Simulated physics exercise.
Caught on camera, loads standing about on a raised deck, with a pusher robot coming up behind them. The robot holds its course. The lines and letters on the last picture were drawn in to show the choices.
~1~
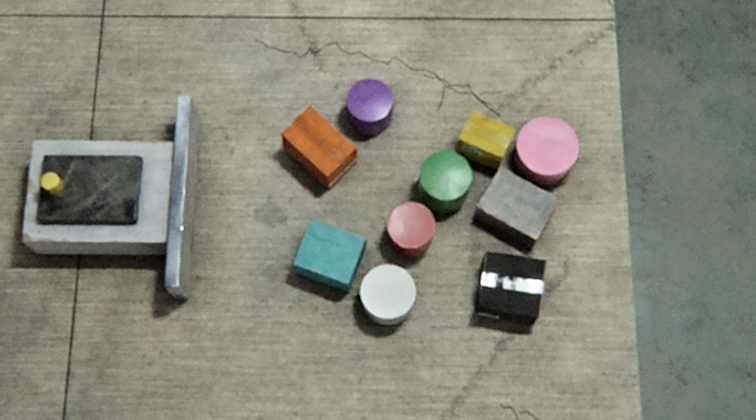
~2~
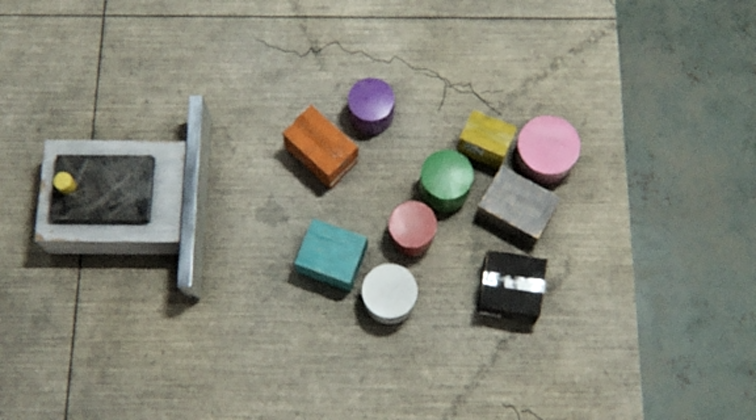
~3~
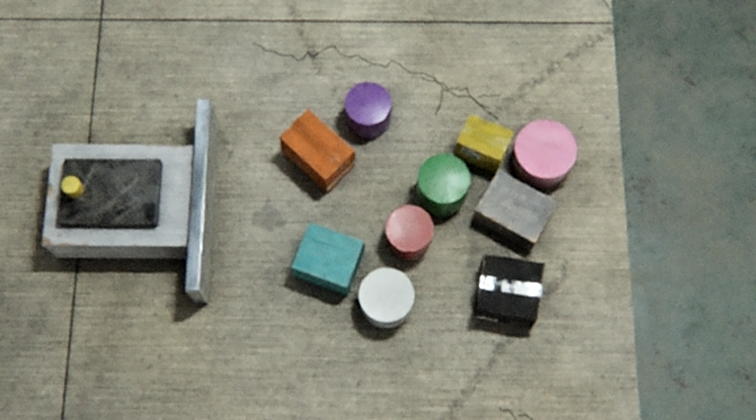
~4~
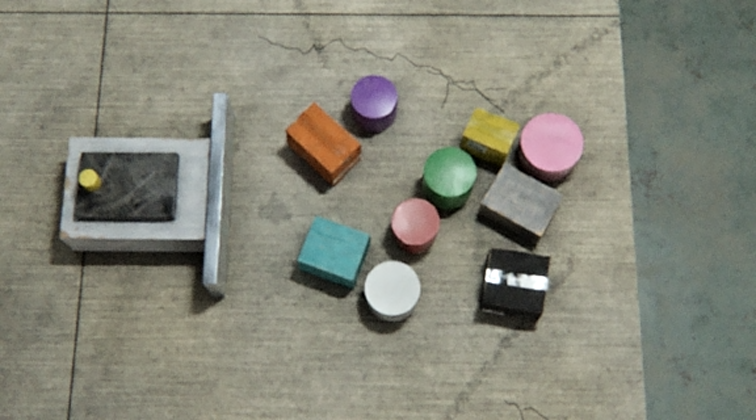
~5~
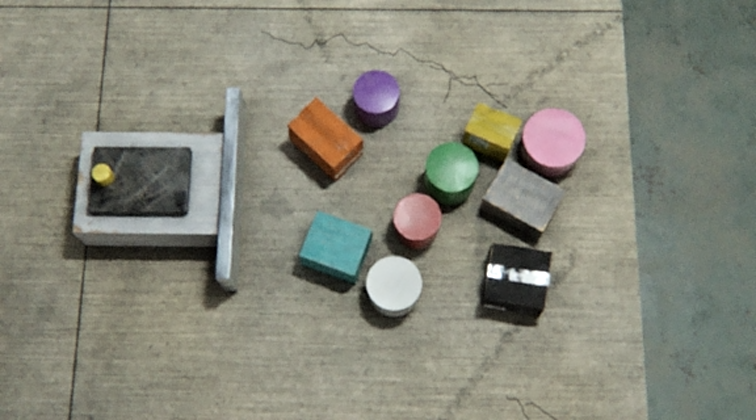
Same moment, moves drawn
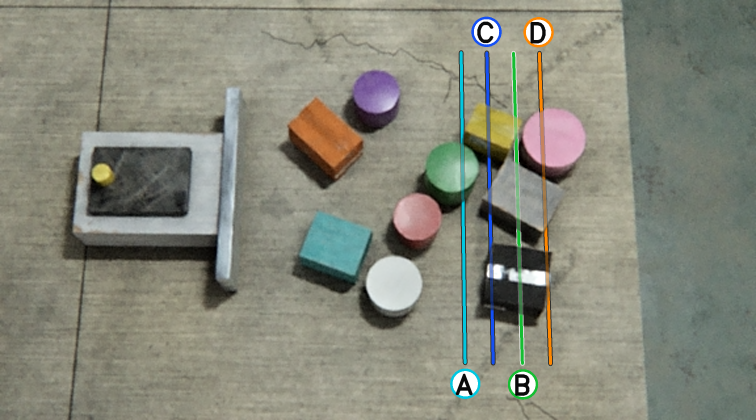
A grey pusher robot slides slowly right toward a still cluster of colourful blocks and cylinders.
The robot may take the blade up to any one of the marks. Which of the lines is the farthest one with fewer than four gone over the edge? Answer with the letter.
Up to line D.
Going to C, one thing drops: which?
It is the pink pail.
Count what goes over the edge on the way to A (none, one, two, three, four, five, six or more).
In all, none.
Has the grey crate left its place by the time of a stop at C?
By then, yes.
On the marked copy, A at (463, 201); B at (518, 201); C at (490, 201); D at (545, 201).
With D. Early on, robot (263, 181); white pail (402, 291); orange parcel (391, 150).
Further on, robot (377, 182); pink pail (604, 143); grey crate (567, 194).
At the end, robot (466, 183); pink pail over the edge; yellow box over the edge; two fallen.
As for the rest, A is within the limit but short; B is within the limit but short; C is within the limit but short.
